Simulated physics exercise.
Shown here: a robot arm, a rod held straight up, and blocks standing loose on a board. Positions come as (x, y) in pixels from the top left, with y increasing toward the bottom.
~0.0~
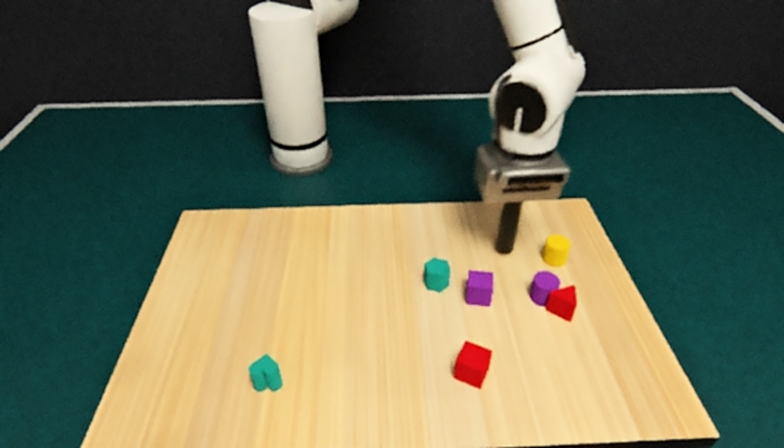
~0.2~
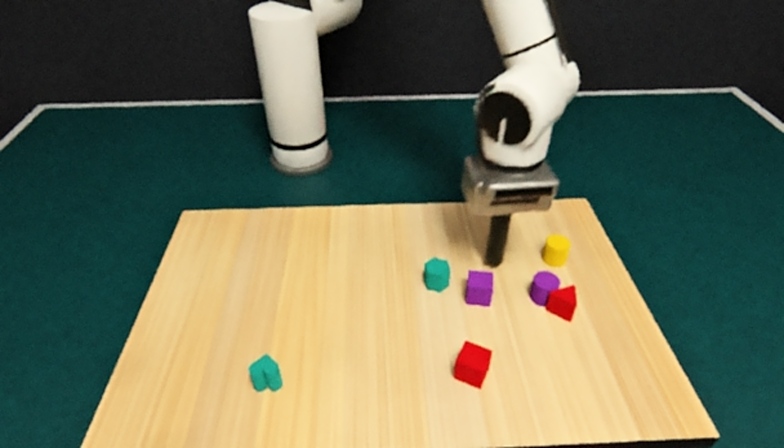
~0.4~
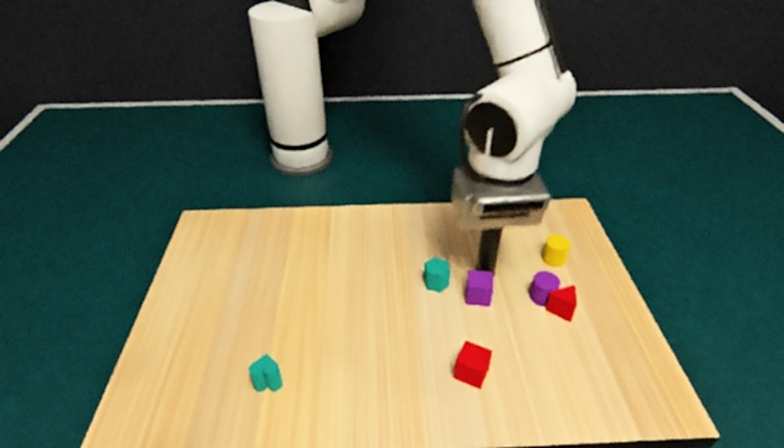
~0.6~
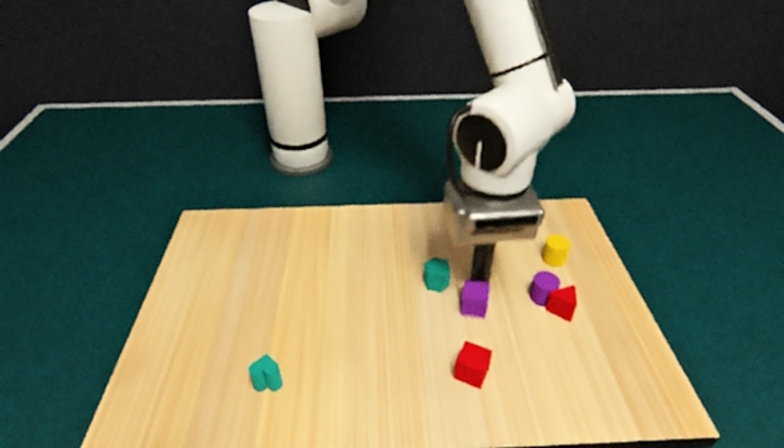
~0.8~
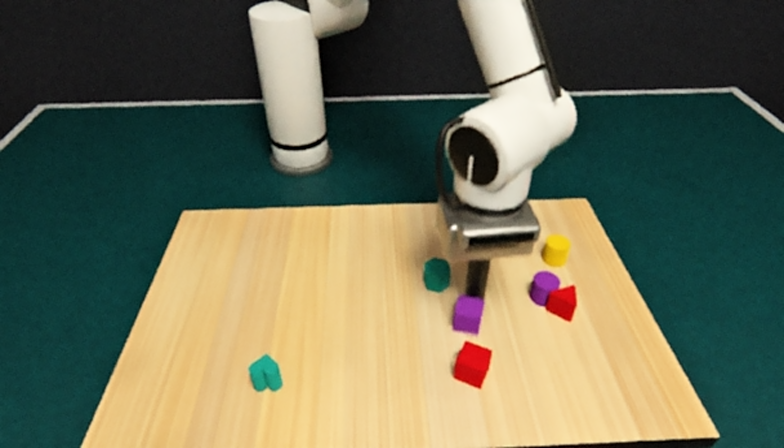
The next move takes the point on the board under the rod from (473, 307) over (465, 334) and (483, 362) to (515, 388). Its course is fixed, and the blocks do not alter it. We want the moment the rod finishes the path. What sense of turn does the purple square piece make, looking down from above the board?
Overhead view: Clockwise.
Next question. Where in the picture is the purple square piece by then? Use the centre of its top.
Somewhere near (454, 344).
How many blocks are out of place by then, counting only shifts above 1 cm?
I count two.
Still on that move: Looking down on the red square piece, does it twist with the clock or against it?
My answer: Anticlockwise.
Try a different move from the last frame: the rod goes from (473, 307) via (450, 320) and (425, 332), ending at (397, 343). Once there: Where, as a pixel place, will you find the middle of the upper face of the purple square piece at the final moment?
The centre of its top face lies at (461, 322).
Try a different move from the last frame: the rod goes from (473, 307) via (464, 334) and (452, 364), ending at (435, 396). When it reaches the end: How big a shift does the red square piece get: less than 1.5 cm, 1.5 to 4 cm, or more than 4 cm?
Once the path is done, the red square piece lies 1.5 to 4 cm from its present place.
The first path, step by step. One third of the way, rod at (465, 330); purple square piece at (457, 334), turned 15° clockwise; red square piece at (474, 361), turned 25° anticlockwise.
Two thirds of the way, rod at (484, 359); purple square piece at (454, 344), turned 45° clockwise; red square piece at (472, 366), turned 50° anticlockwise.
At the end, rod at (516, 384); turquoise hexagonal block not moved; purple square piece at (454, 344), turned 45° clockwise; red square piece at (472, 366), turned 50° anticlockwise.
